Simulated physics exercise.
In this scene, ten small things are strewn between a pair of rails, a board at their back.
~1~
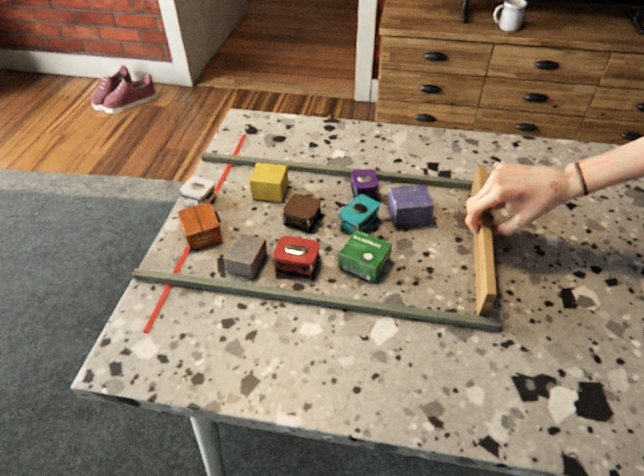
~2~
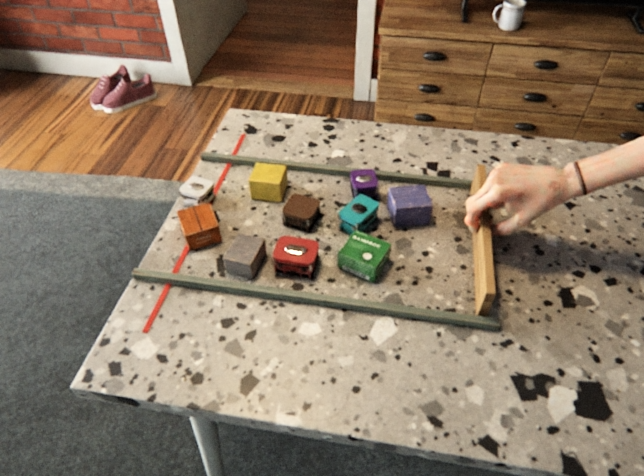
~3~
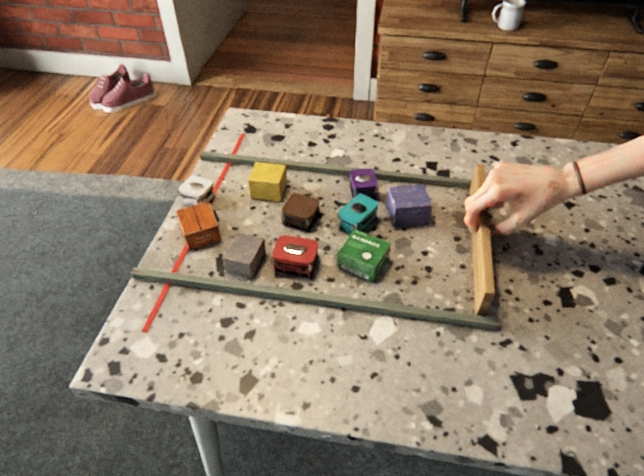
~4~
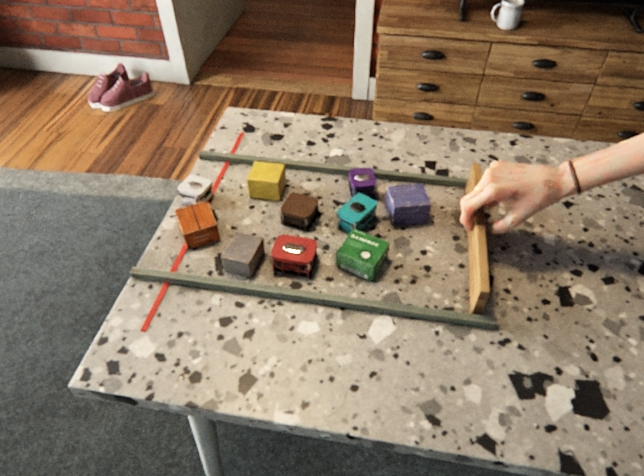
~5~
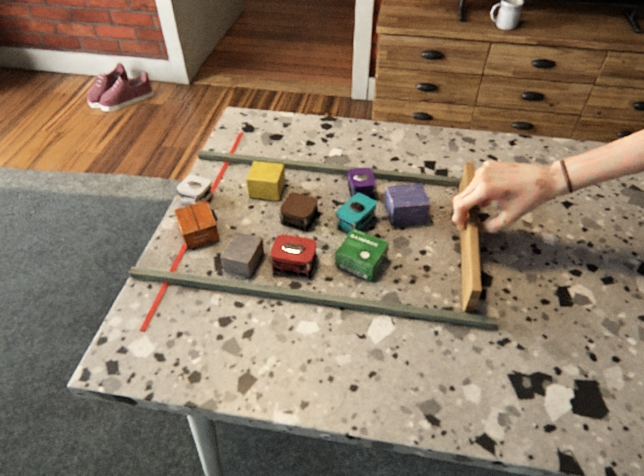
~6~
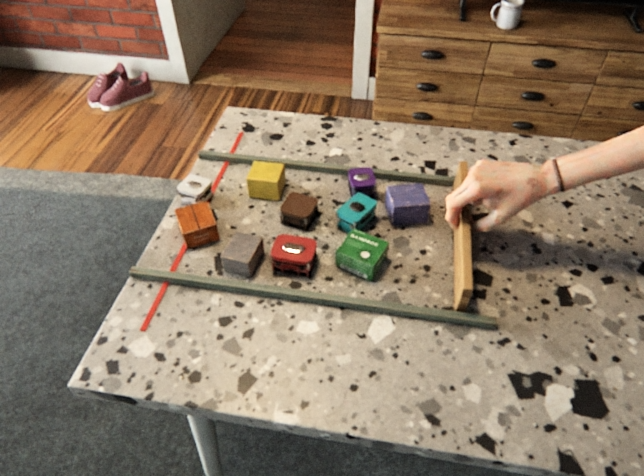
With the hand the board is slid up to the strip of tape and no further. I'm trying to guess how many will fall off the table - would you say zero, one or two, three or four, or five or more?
I would say five or more.
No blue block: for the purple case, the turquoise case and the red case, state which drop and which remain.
Purple case - safe; turquoise case - safe; red case - gone.
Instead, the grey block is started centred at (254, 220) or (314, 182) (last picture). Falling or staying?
Taking them in order, it drops away and then it drops away.
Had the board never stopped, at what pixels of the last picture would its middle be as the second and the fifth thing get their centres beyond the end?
About (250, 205), then about (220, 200).
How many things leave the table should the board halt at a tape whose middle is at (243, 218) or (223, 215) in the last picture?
In order, 2 and 2.
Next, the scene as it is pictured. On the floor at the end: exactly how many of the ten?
That would be exactly 6.
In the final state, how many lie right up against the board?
Count: 4.
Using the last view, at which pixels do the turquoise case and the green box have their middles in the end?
Taking them in turn, first comes (181, 201), then (164, 237).
Soon after, none off yet; white case at rest near (196, 192); orange box at rest near (197, 225); yellow block at rest near (267, 180).
Then, none off yet; white case at rest near (196, 192); orange box moved a little near (192, 216); yellow block moved about its own width near (242, 178).
By the end, the number that fall off is five or more; fallen, red case, brown case, grey block, yellow block, orange box and white case.
